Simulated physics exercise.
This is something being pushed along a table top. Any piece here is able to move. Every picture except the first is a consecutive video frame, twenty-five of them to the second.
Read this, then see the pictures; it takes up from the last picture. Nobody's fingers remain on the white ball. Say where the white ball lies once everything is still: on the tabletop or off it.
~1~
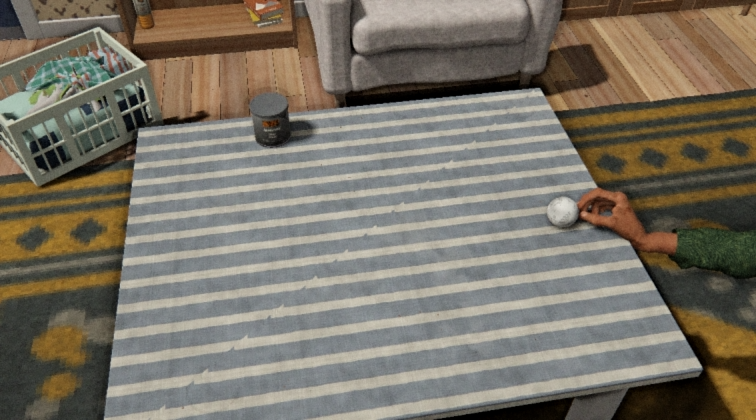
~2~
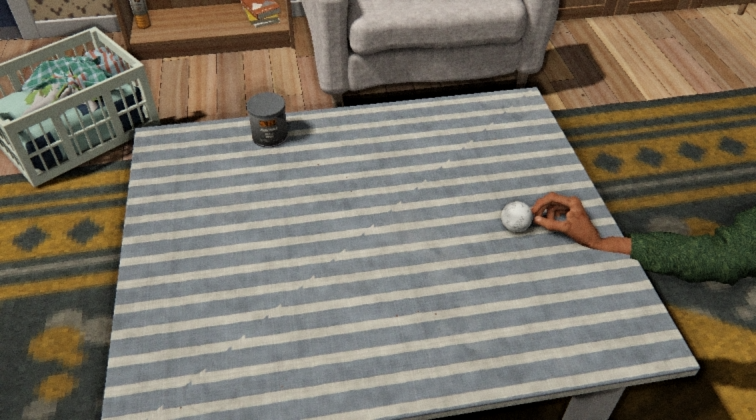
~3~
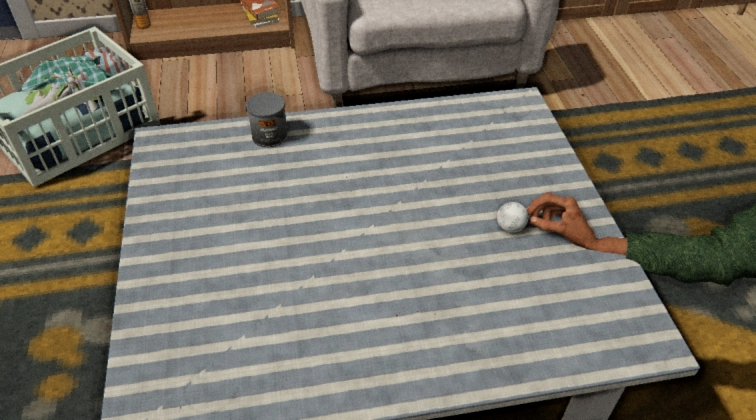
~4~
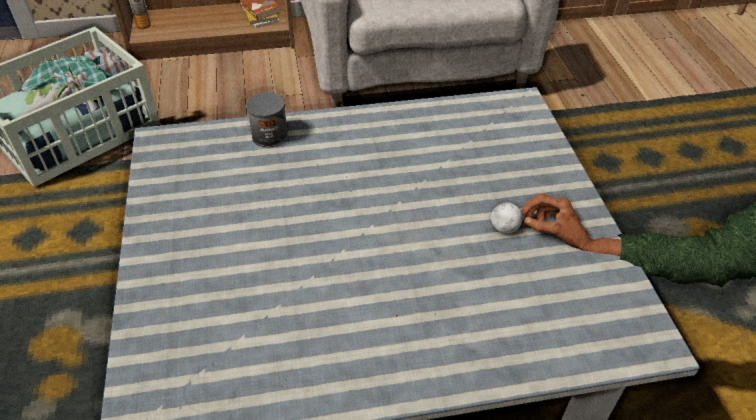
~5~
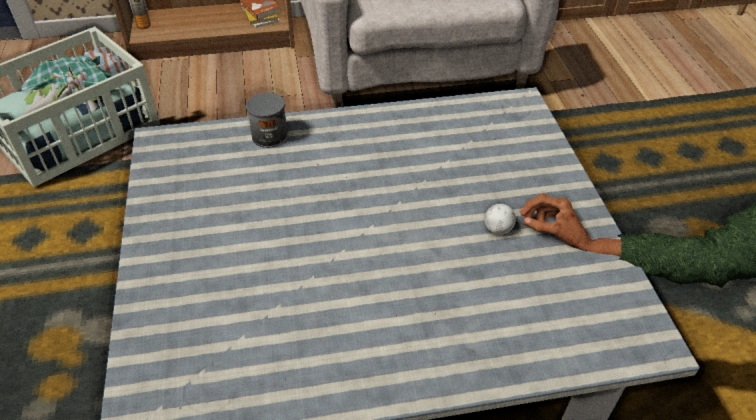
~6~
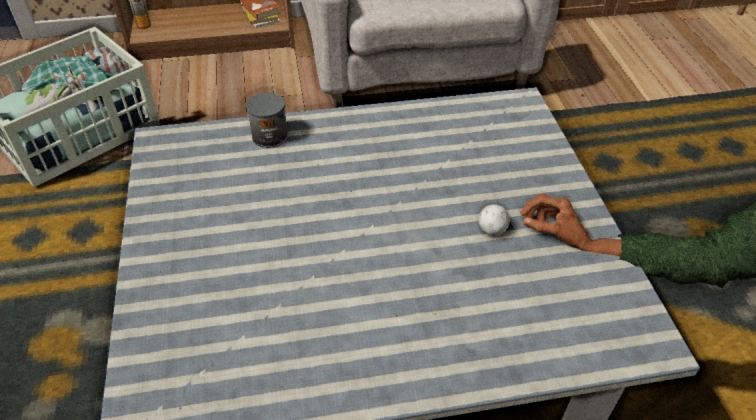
On the tabletop.
Then, 0.20 s later than the last frame, white ball moved about its own width near (466, 224).
Then, 0.50 s later than the last frame, white ball moved well along near (436, 228).
When it is over, moved from the start, white ball. End places, in pixels of the last picture, white ball near (418, 230).
